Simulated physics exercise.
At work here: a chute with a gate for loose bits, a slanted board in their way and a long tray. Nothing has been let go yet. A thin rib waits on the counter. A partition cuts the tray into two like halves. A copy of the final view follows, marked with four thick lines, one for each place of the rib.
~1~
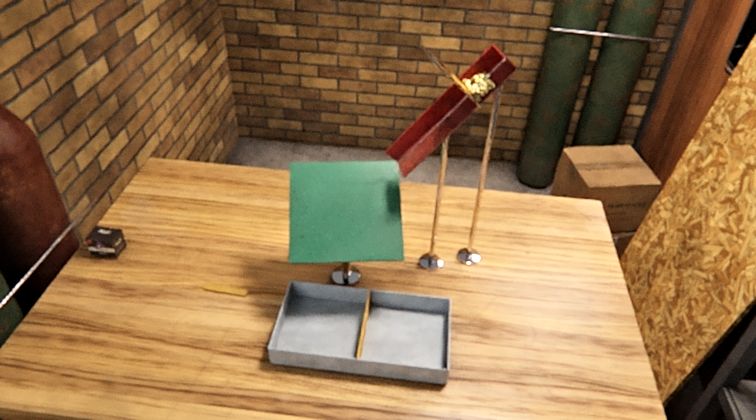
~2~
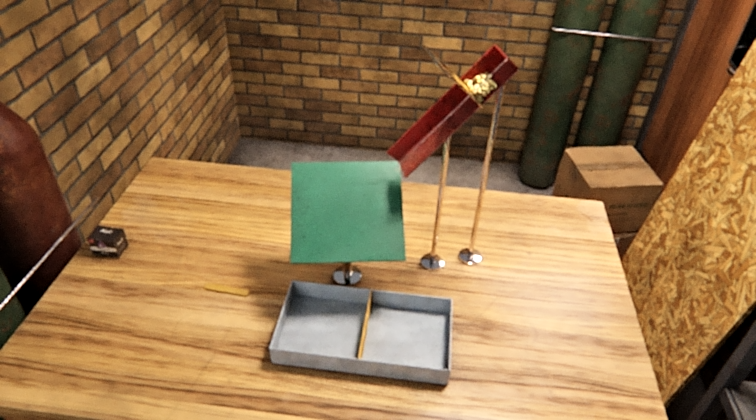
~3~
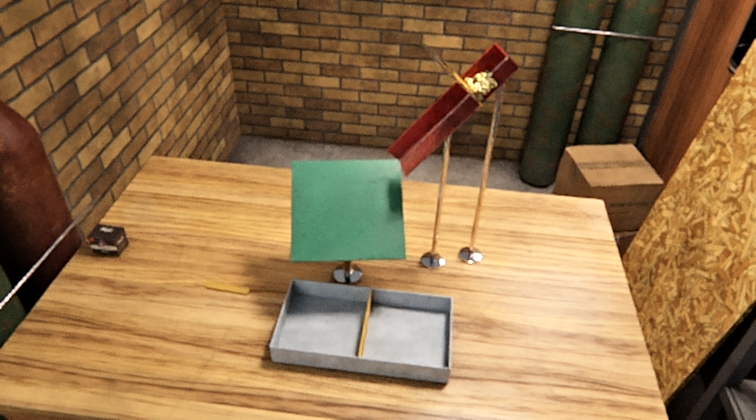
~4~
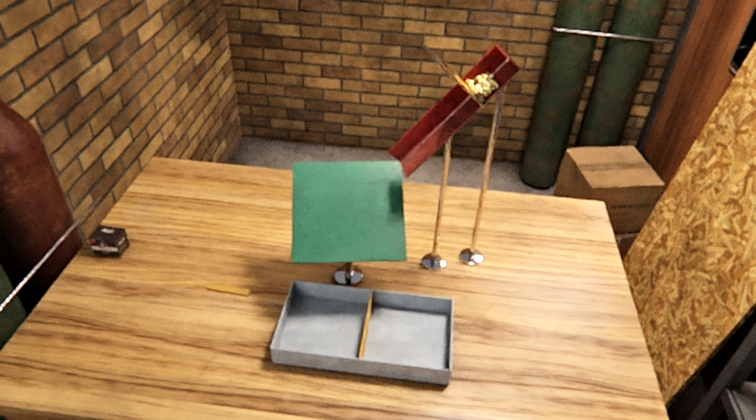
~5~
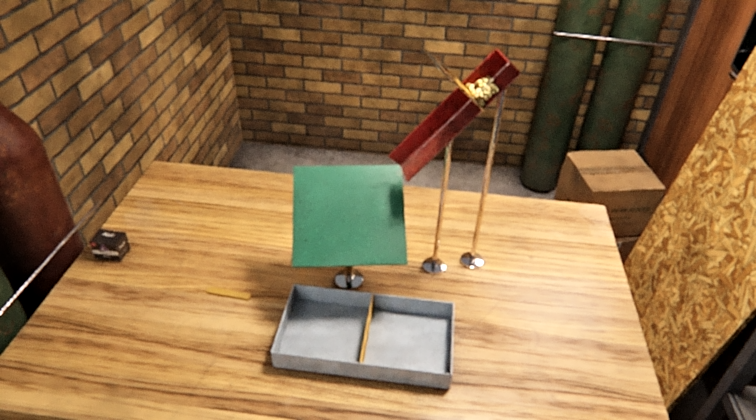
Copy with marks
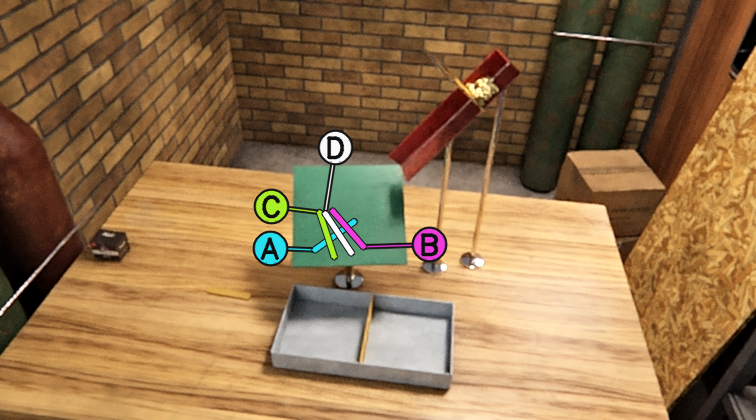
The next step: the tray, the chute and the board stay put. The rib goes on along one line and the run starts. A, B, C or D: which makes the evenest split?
Take D.
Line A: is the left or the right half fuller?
Left.
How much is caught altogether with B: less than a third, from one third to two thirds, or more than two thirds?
More than two thirds.
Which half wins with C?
The left half.
On the marked copy, line A from (354, 221) to (314, 249); line B from (332, 210) to (363, 246); line C from (319, 212) to (334, 256); line D from (325, 213) to (351, 252).
With A, of what is caught, the larger part in the left half, about a tenth in the right.
With B, of what is caught, about a tenth in the left half, almost all in the right.
With C, of what is caught, the larger part in the left half, roughly a quarter in the right.
With D, of what is caught, roughly a third in the left half, roughly two thirds in the right.
